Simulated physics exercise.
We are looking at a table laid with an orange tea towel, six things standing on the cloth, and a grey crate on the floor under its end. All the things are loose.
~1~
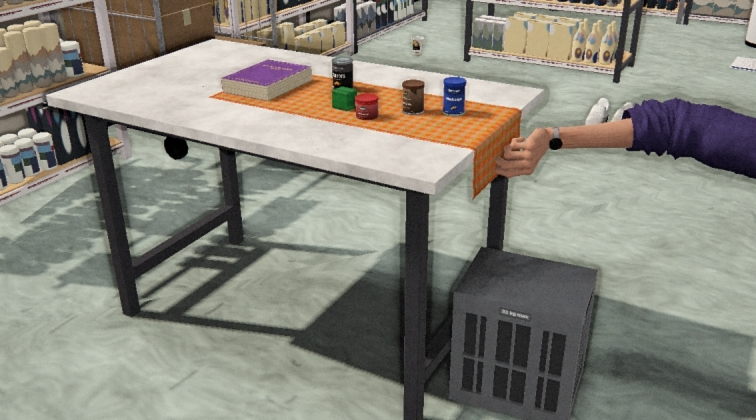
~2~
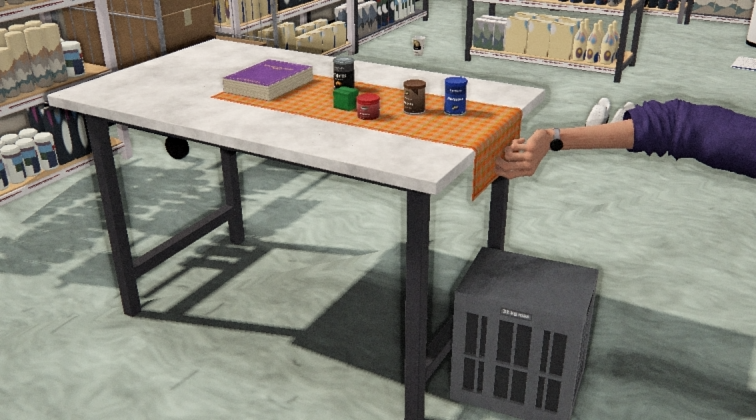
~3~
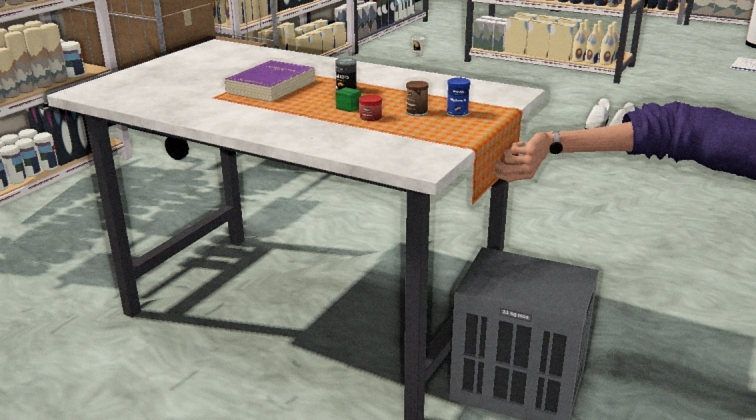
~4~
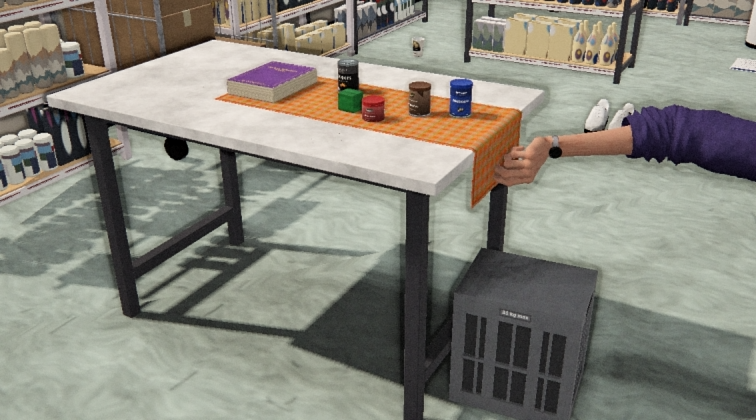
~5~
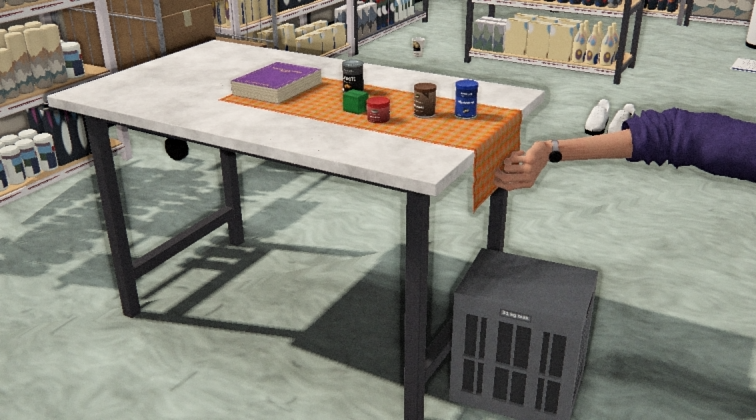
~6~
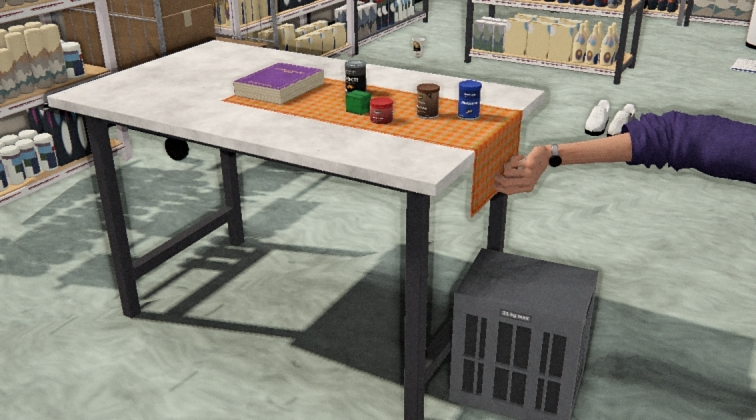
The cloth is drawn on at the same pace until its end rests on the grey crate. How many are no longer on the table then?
The count of fallen things is two.
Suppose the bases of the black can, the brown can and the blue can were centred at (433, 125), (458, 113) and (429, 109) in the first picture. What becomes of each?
The black can is carried off, the brown can is carried off, the blue can falls.
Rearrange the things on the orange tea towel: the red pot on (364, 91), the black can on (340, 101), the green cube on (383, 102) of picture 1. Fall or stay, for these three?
The red pot does not fall; the black can holds on; the green cube keeps its place on top.
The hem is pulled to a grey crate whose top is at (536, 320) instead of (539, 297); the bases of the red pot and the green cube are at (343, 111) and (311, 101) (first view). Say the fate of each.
The red pot does not fall, the green cube survives.
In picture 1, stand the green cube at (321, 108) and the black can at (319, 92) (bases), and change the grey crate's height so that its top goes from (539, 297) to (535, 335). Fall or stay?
The green cube survives; the black can remains up.
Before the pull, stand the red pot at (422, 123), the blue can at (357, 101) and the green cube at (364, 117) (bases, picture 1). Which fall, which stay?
The red pot is carried off; the blue can stays on; the green cube stays on.
Soon after, hem near (495, 231); all still up.
Then, hem near (493, 261); blue can gone.
Further on, hem on the crate; blue can and brown can gone.
At rest, hem on the crate; blue can and brown can gone. It carries off two.
